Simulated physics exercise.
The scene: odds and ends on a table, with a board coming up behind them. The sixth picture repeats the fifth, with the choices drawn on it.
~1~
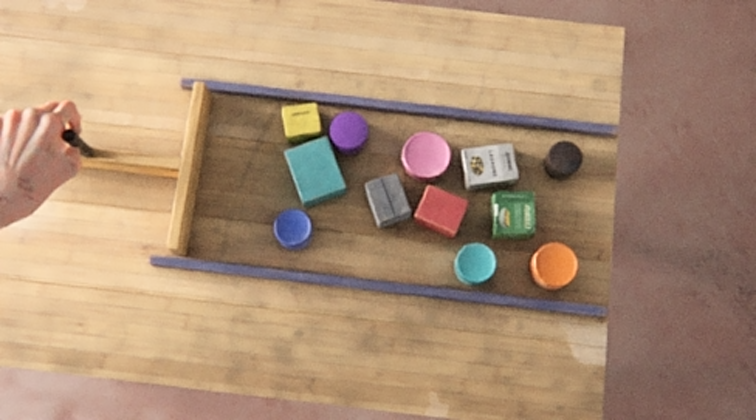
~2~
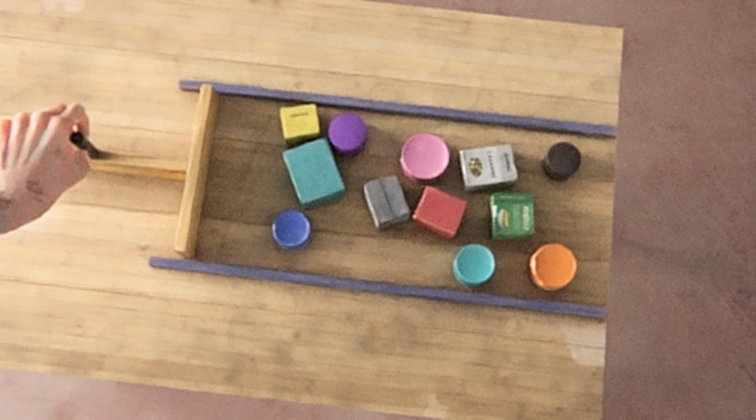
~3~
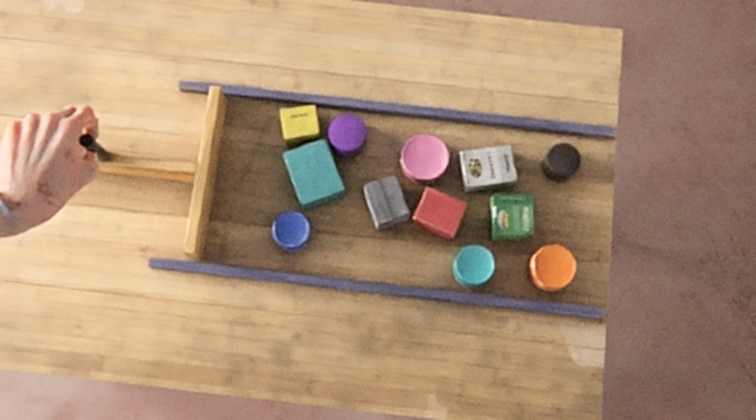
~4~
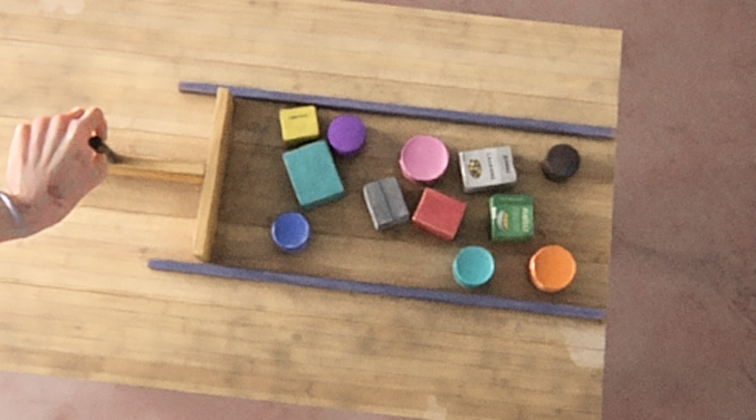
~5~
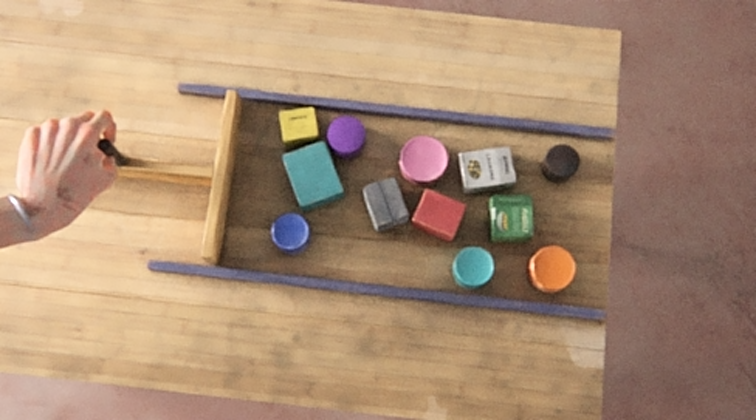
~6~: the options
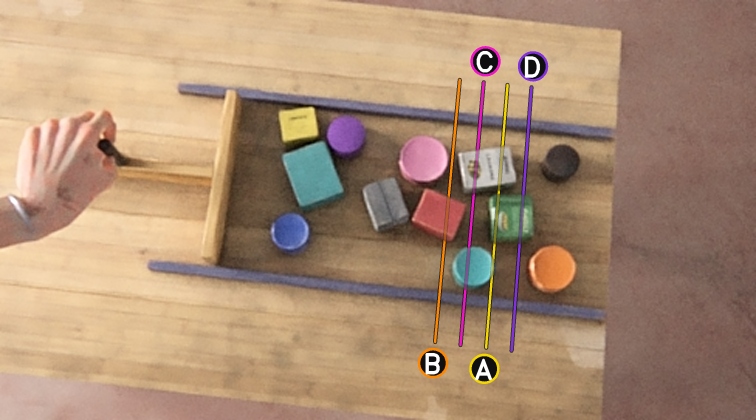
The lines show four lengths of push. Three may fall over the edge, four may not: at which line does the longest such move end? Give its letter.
It should halt at A.
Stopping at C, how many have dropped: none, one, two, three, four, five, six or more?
In all, two.
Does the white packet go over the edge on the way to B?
No.
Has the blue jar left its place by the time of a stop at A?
Yes.
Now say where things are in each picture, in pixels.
Pink tub (426, 158); turquoise block (316, 172); white packet (489, 167), in the first frame.
Board (194, 166); purple pot (348, 135), in the second frame.
Board (203, 168); red block (440, 214), in the third frame.
Board (211, 170); yellow packet (300, 126), in the fourth frame.
Board (220, 172); orange tub (551, 270); black tin (560, 164); turquoise tub (473, 268), in the fifth frame.
On the marked copy, A at (497, 212); B at (448, 207); C at (472, 209); D at (522, 215).
Taking A. A third of the way, board (320, 183); yellow packet (351, 134); purple pot (387, 139).
Two thirds of the way, board (418, 194); black tin (584, 160); green packet (567, 226).
When it is over, board (497, 202); green packet over the edge; black tin over the edge; two fallen.
As for the rest, B is within the limit but short; C is within the limit but short; D drops four.
